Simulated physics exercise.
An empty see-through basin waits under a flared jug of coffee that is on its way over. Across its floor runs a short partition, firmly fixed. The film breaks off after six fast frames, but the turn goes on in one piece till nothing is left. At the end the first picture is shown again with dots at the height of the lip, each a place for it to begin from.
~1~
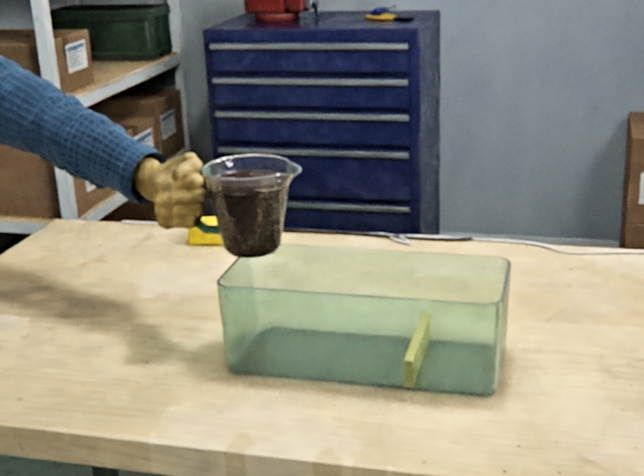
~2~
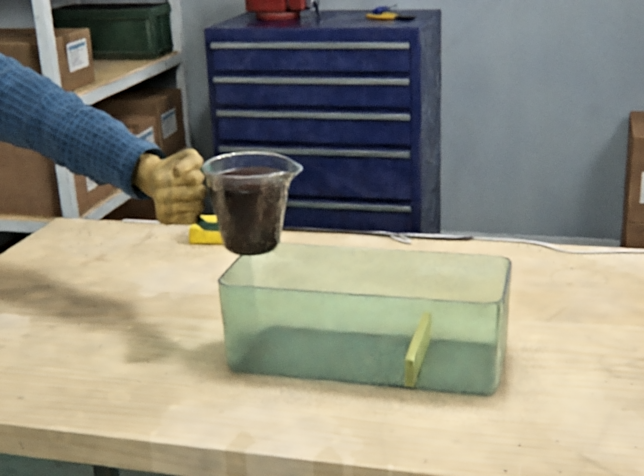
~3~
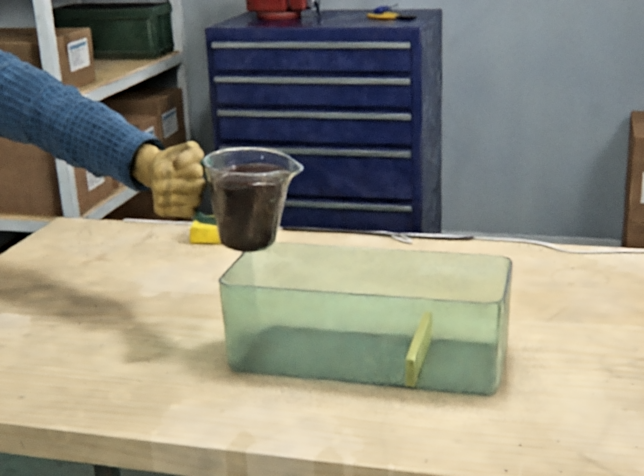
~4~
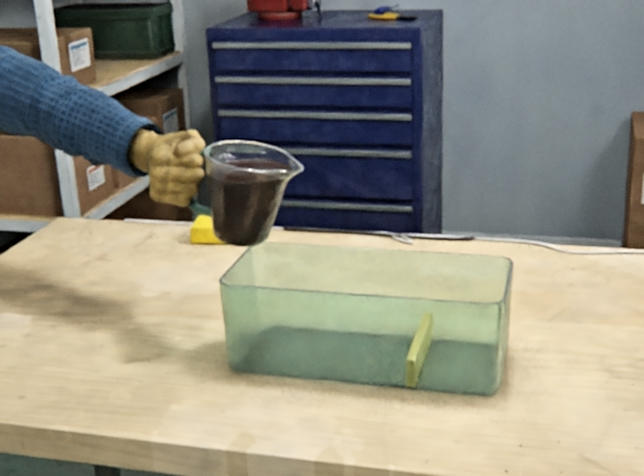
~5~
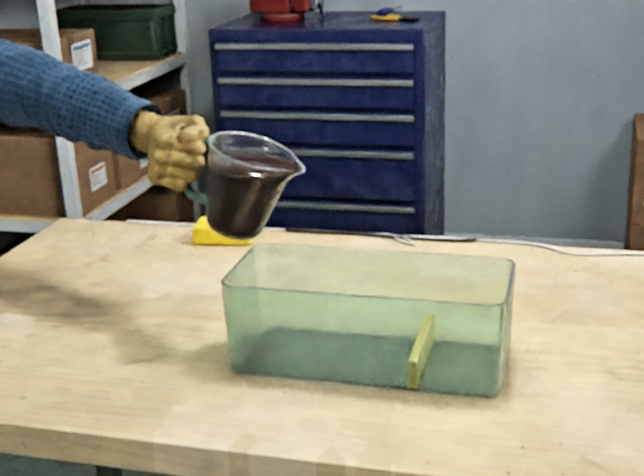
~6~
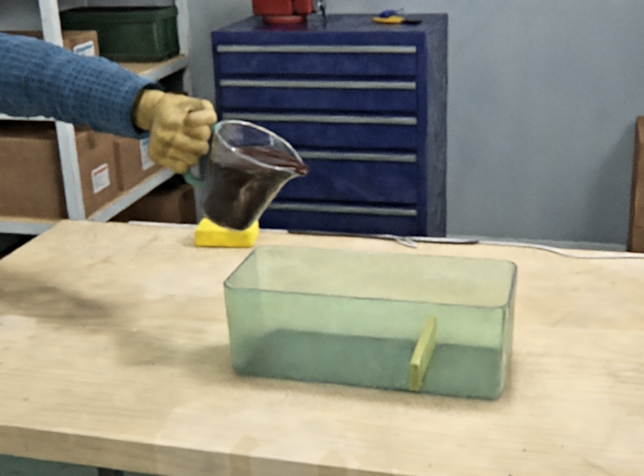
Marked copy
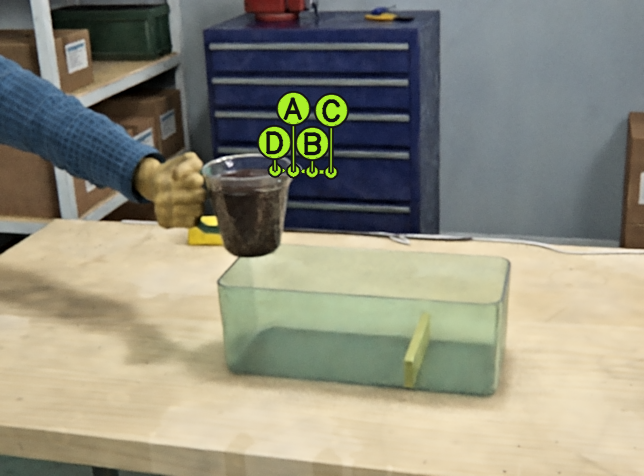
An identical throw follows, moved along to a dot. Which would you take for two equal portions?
It is C.
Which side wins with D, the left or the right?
More ends on the left.
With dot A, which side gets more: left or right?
More ends on the left.
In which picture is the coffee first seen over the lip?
Picture 6.
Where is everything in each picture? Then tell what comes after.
Upright, lip at (299, 171); basin from (228, 369) to (498, 394); top of the wall at (418, 335); nothing has left yet.
Upright, lip at (300, 170); nothing has left yet.
Tipped about 5°, lip at (301, 169); nothing has left yet.
Tipped about 11°, lip at (301, 170); nothing has left yet.
Tipped about 18°, lip at (303, 171); nothing has left yet.
Tipped about 27°, lip at (305, 173); coffee is over the lip, down to (305, 173).
On the marked copy, A at (293, 170); B at (312, 171); C at (331, 172); D at (275, 170).
With A, about 86 % ends left of the wall and 9 % right of it; 5 % is lost outside.
With B, about 91 % ends left of the wall and 6 % right of it; 3 % is lost outside.
With C, about 52 % ends left of the wall and 46 % right of it.
With D, about 87 % ends left of the wall and 10 % right of it.
